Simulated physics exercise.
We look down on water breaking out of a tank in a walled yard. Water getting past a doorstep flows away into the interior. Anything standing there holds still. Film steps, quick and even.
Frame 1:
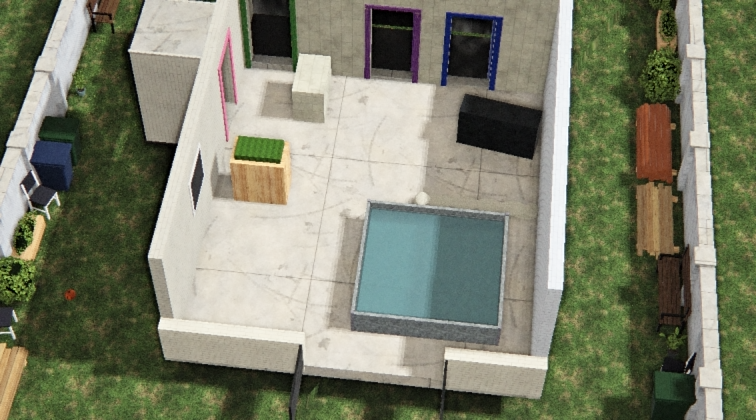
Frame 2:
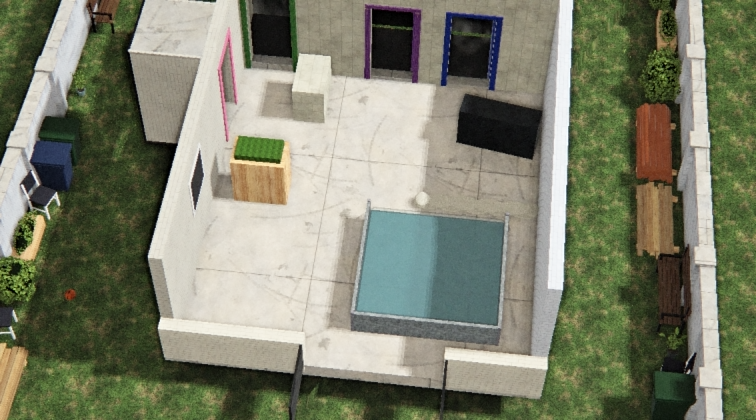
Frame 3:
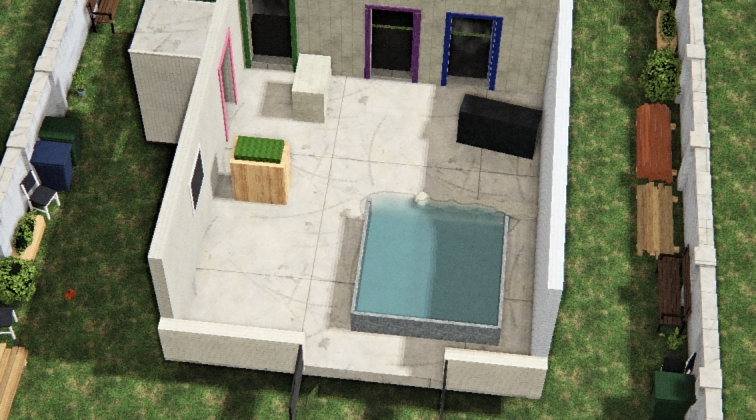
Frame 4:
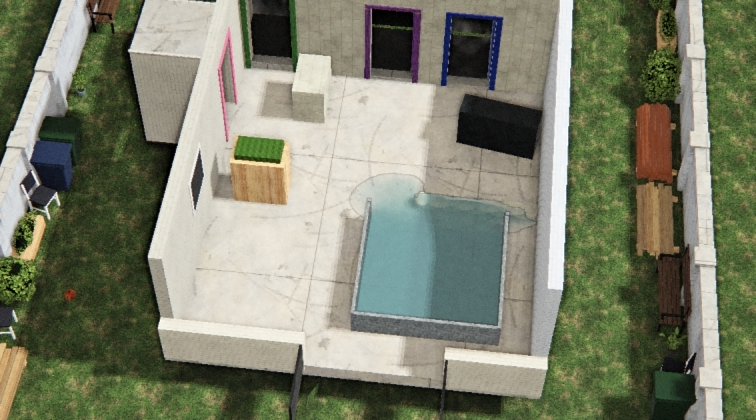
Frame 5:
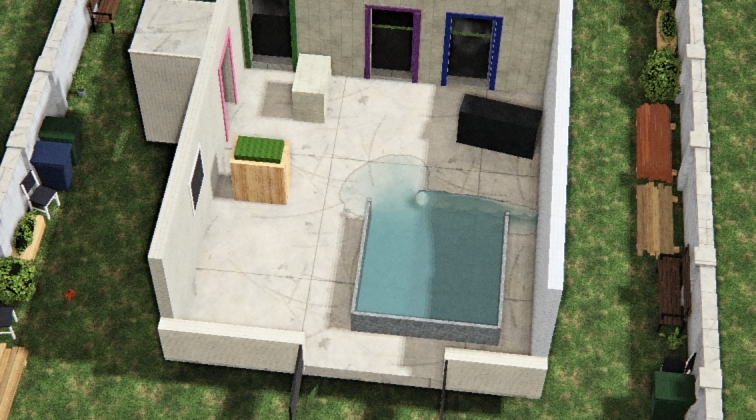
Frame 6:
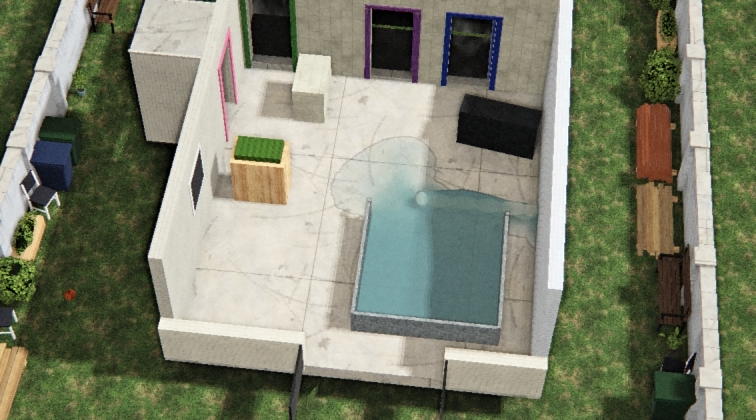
In a walled yard seen from above, a square tank of still blue-green water sits on a pale paved floor, with grass outside. The tank's far side opens and water pours out there, spreading over the paving in a thin, rounded sheet that widens and reaches farther toward the back wall.
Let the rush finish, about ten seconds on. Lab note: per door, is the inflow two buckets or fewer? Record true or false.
Purple door false; green door true; blue door false; pink door false.
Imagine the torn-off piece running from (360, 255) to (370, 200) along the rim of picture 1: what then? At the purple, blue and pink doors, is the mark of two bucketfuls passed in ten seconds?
Result - purple: Below the limit; blue: Below the limit; pink: Above the limit.
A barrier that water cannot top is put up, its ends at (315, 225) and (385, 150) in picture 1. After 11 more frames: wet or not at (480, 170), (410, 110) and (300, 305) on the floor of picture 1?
Taking the points in order, they are inundated, inundated and high and dry.
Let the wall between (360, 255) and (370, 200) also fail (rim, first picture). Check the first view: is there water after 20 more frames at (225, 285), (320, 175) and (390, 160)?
Sequence: Wetted / wetted / spared.
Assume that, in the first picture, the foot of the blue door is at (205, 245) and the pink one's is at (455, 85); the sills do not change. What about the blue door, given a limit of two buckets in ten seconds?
In that case the blue one stays unflooded.
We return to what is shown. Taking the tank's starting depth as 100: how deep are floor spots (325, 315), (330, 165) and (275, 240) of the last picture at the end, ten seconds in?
Going in order, that's 2, 12 and 4 %.
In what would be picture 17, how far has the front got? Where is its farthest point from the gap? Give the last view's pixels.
About at (303, 74).
A moment on, water covers 35 % of the floor; the purple door wet at the sill, nothing in, the green door not reached, the blue door not reached, the pink door not reached.
Next, water covers 50 % of the floor; the purple door over two buckets in, the green door not reached, the blue door wet at the sill, nothing in, the pink door not reached.
Then, water covers 60 % of the floor; the purple door far over two buckets in, the green door wet at the sill, nothing in, the blue door under two buckets in, the pink door over two buckets in.
Later, water covers 75 % of the floor; the purple door far over two buckets in, the green door wet at the sill, nothing in, the blue door over two buckets in, the pink door over two buckets in.
In the end, water covers 90 % of the floor; the purple door far over two buckets in, the green door wet at the sill, nothing in, the blue door over two buckets in, the pink door far over two buckets in.
